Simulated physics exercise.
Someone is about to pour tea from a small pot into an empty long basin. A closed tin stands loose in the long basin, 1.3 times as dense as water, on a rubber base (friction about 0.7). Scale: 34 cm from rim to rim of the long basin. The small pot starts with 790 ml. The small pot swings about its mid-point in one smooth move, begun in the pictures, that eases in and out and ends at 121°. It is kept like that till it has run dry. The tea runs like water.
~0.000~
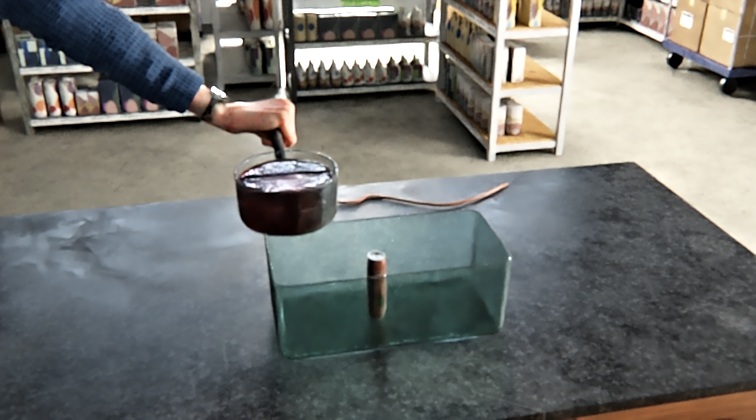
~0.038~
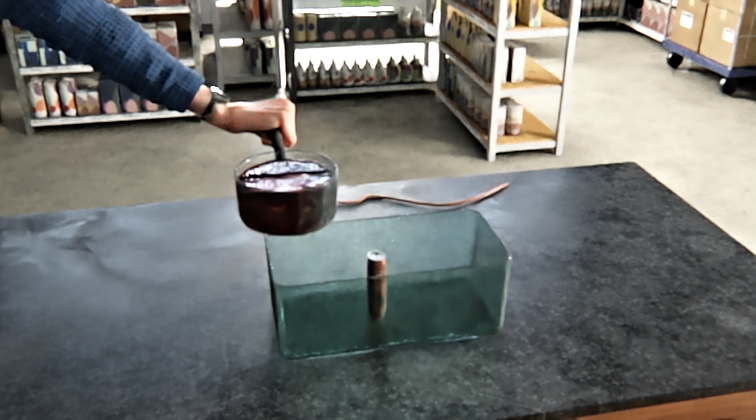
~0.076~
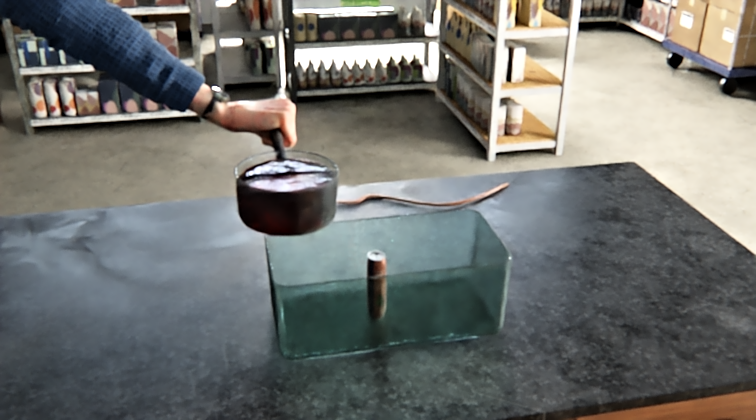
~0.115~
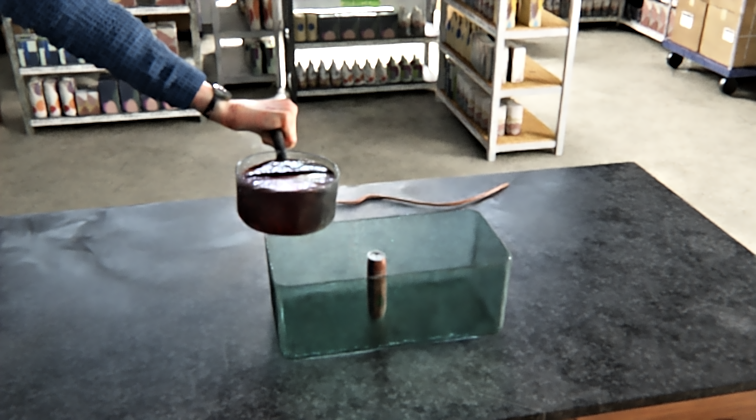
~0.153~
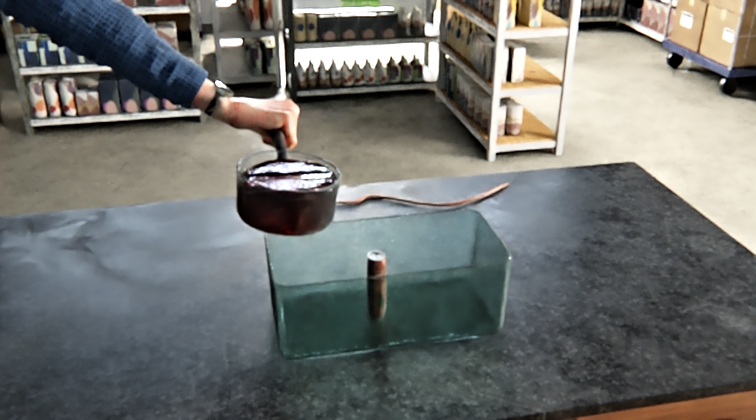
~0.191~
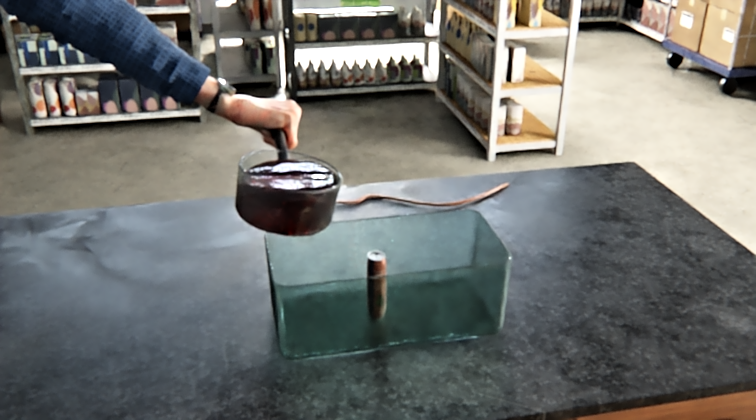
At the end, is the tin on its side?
It remains upright.
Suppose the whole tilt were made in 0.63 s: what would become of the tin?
The tin goes over.
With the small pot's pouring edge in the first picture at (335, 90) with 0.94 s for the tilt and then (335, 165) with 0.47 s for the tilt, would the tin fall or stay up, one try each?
First it keeps standing; then it falls.
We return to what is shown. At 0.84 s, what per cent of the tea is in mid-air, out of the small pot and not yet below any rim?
Near 3 in a hundred.
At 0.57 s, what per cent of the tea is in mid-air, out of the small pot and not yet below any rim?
Near 32 in a hundred.
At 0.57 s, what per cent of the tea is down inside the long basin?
Near 28 in a hundred.
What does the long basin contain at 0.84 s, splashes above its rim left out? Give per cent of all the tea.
About 94 per cent.
After 0.57 s the tilt is 80° and 41 per cent is still to pour; the tin stands where it began.
After 0.84 s the tilt is 118° and 3 per cent is still to pour; the tin stands where it began.
After 1.13 s the tilt is 121° and 0 per cent is still to pour; the tin stands where it began.
After 1.44 s the tilt is 121° and 0 per cent is still to pour; the tin stands where it began.
In the end the tin stands where it began.
